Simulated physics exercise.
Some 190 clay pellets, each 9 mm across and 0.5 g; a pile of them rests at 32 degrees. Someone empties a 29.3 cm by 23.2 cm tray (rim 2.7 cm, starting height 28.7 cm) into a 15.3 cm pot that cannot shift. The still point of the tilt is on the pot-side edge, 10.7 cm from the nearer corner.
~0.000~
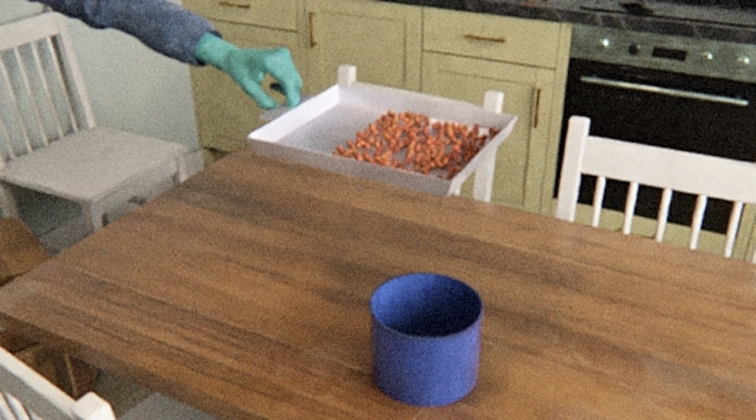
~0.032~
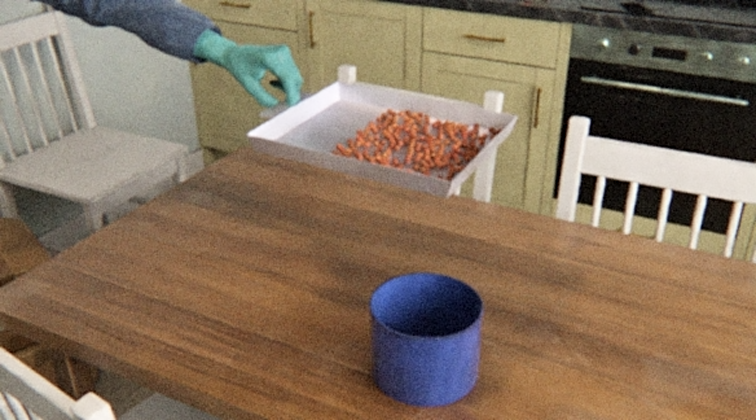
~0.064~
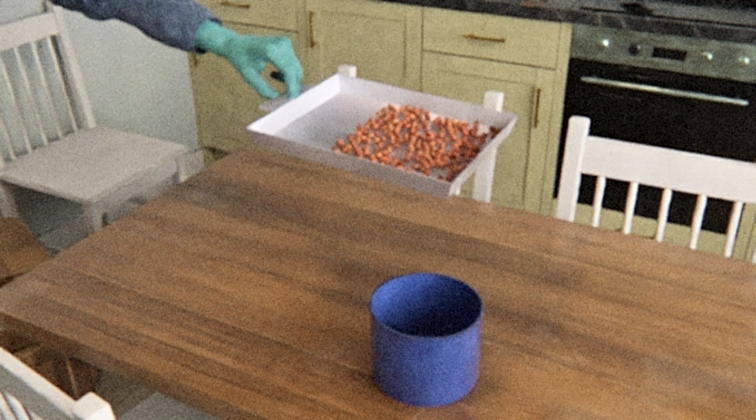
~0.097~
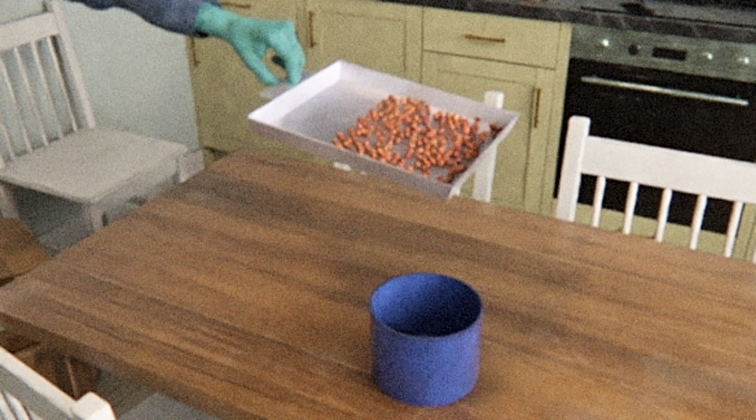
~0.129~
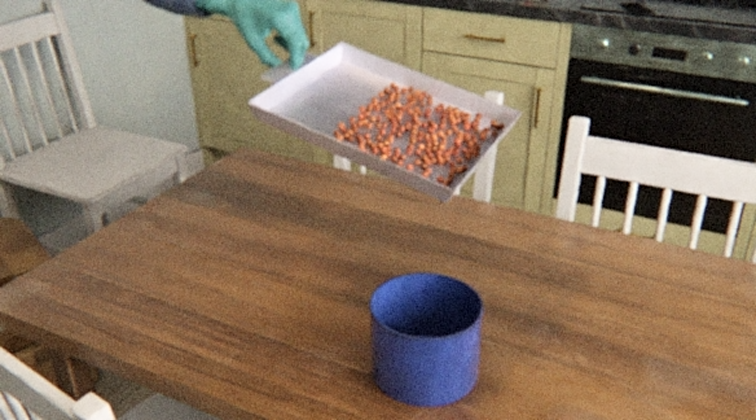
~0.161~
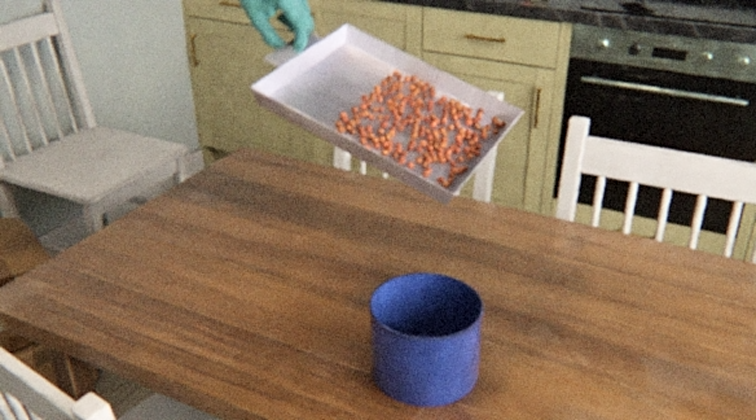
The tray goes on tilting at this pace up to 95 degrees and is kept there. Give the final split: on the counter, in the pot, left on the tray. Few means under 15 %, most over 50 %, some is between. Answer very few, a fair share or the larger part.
Counter the larger part, pot a fair share, tray very few.
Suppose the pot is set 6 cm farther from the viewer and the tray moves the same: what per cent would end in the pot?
Then about 10 per cent.
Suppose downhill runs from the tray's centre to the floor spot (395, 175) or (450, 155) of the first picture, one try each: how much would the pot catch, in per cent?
Some 100 and 0 per cent.
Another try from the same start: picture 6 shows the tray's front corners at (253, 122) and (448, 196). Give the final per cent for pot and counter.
Pot 100, counter 0.
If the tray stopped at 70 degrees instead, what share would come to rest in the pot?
It would be near 10 per cent.
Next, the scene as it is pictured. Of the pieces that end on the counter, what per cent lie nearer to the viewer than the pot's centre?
About 50 per cent.
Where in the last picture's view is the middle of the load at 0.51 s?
At about (475, 167).
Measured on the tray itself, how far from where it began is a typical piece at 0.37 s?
Some 4 cm.
After 0.37 s, tilt 58 degrees; the tray holds 100 %, the pot 0 %.
After 0.51 s, tilt 84 degrees; the tray holds 100 %, the pot 0 %.
Then, at 0.78 s, tilt 95 degrees; the tray holds 10 %, the pot 20 %.
At rest (1.7 s), counter 60 %, pot 40 %, tray 0 %.
